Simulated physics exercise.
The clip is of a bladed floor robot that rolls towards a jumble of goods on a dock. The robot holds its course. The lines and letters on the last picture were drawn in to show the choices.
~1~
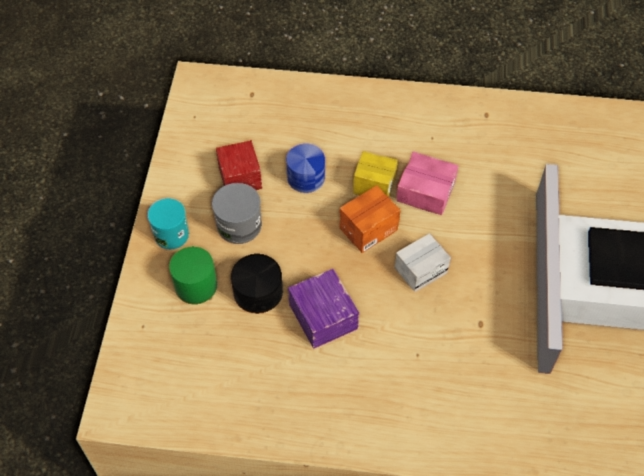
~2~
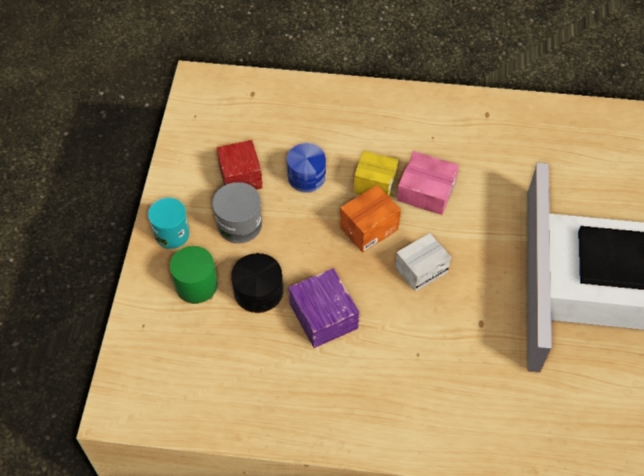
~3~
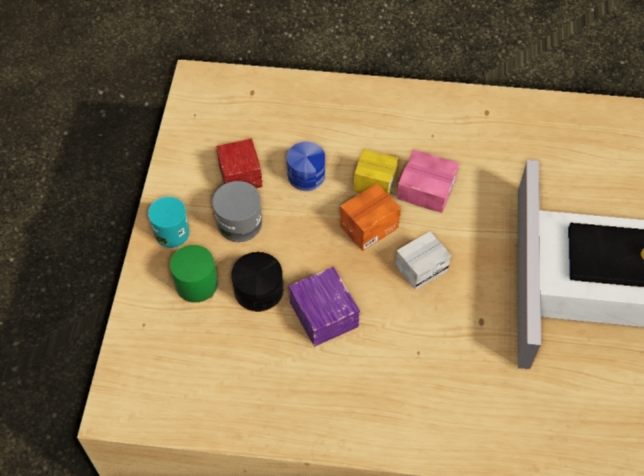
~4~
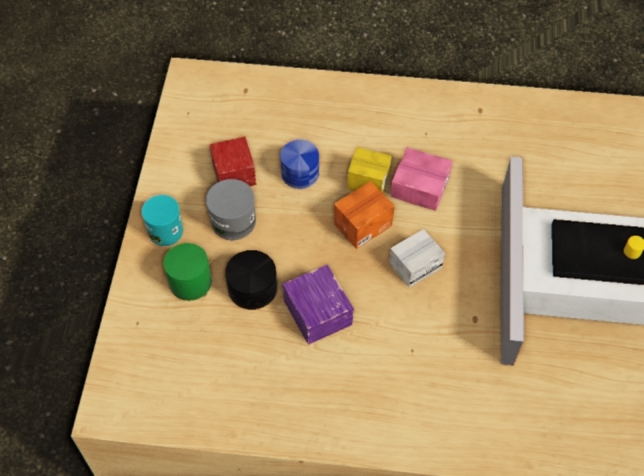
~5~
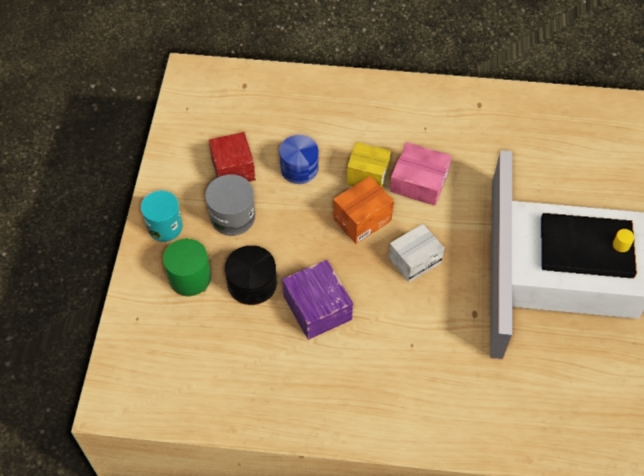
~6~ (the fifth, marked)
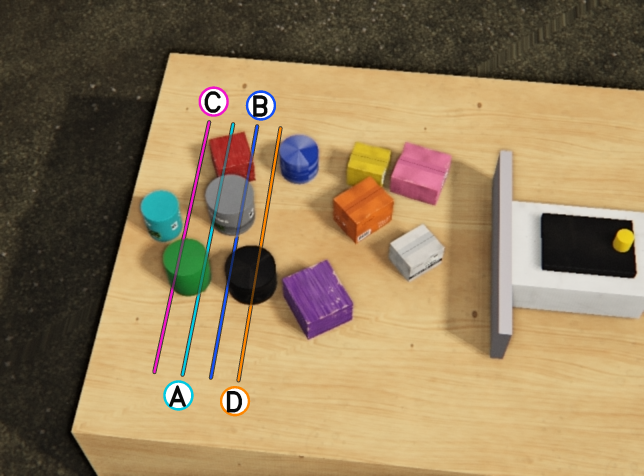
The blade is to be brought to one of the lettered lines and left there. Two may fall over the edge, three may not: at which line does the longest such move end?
It can go as far as B.
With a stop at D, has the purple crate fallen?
By then, no.
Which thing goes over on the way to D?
It is the red crate.
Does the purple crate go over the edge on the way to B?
No.
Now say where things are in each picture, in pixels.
Turquoise pail (169, 225); red crate (239, 168); white parcel (422, 263), in the first picture.
Robot (619, 257); purple crate (324, 308), in the second picture.
Robot (609, 254); green canister (195, 274), in the third picture.
Robot (592, 250); yellow parcel (369, 173), in the fourth picture.
Robot (581, 243); black canister (251, 275); orange box (363, 210); turquoise pail (162, 217), in the fifth picture.
On the marked copy, A at (210, 239); B at (236, 241); C at (184, 237); D at (261, 244).
Taking B. A third of the way, robot (481, 235); yellow parcel (337, 168); pink box (380, 175).
Two thirds of the way, robot (383, 226); red crate (175, 162); green canister (183, 267).
When it is over, robot (311, 219); red crate over the edge; blue canister (148, 145); one fallen.
As for the rest, A drops three; C drops six; D is within the limit but short.
